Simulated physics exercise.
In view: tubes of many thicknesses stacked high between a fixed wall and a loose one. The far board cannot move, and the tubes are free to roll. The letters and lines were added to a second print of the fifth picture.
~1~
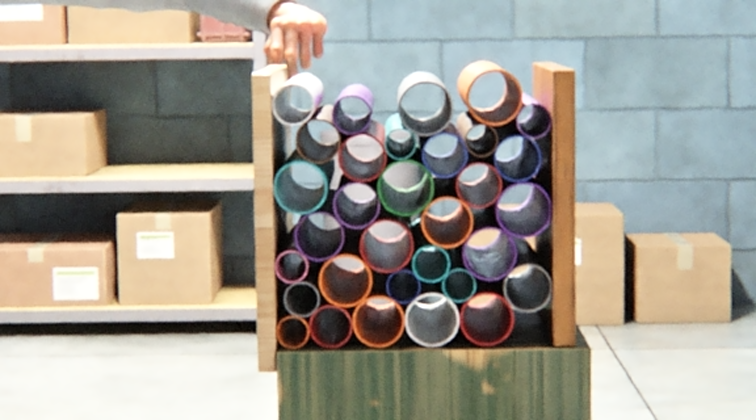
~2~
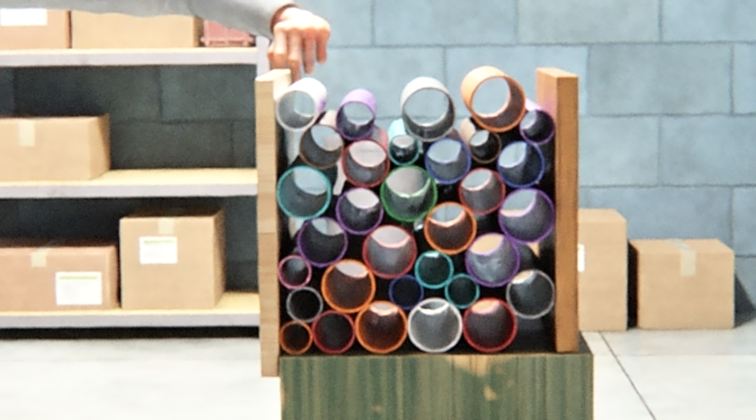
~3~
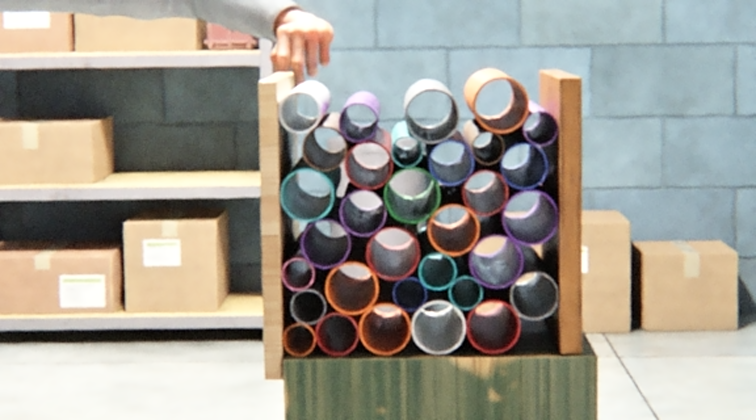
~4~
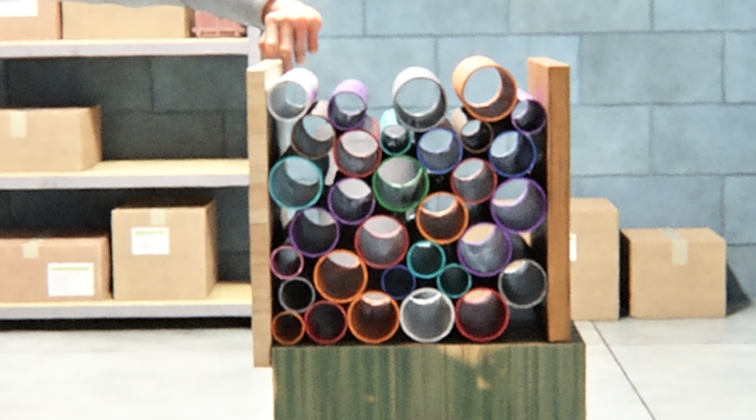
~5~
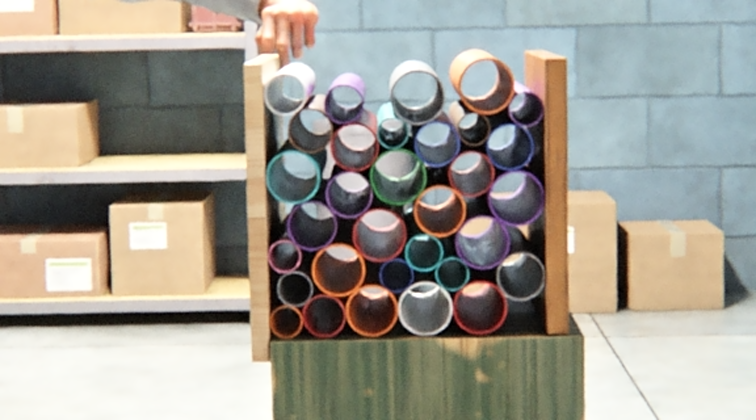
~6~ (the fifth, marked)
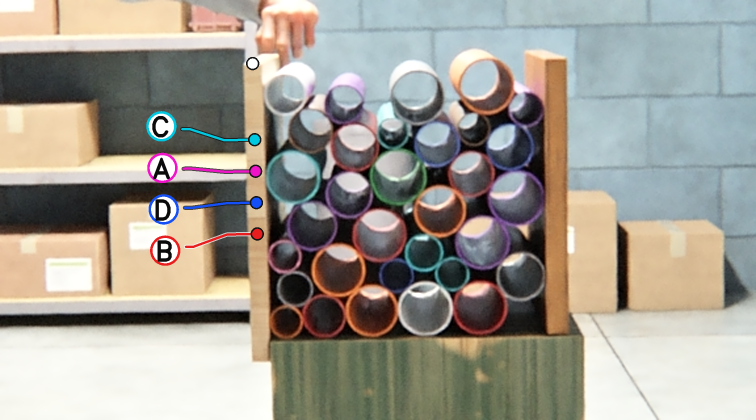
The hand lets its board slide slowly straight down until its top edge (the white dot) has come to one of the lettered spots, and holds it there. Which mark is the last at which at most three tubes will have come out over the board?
No lower than D.
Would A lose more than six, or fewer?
It loses fewer than six.
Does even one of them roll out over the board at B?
Yes, at B.
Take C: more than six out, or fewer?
Fewer than six.
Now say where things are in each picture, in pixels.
In the first picture, a purple tube (534, 120); side board (275, 206); an orange tube (293, 332).
In the second picture, an orange tube (296, 337); an orange tube (348, 286).
In the third picture, a pink tube (298, 274); an orange tube (453, 230).
In the fourth picture, a red tube (357, 153); a turquoise tube (395, 140).
In the fifth picture, a purple tube (526, 109); side board (268, 195); an orange tube (287, 322).
On the copy, A at (256, 171); B at (257, 234); C at (255, 140); D at (256, 203); the white dot at (253, 63).
On D. First, top of the board (264, 126).
Then, top of the board (266, 199).
Finally, top of the board (266, 202), one out over the board.
By contrast, A one out over the board; B more than three out over the board; C none out over the board.
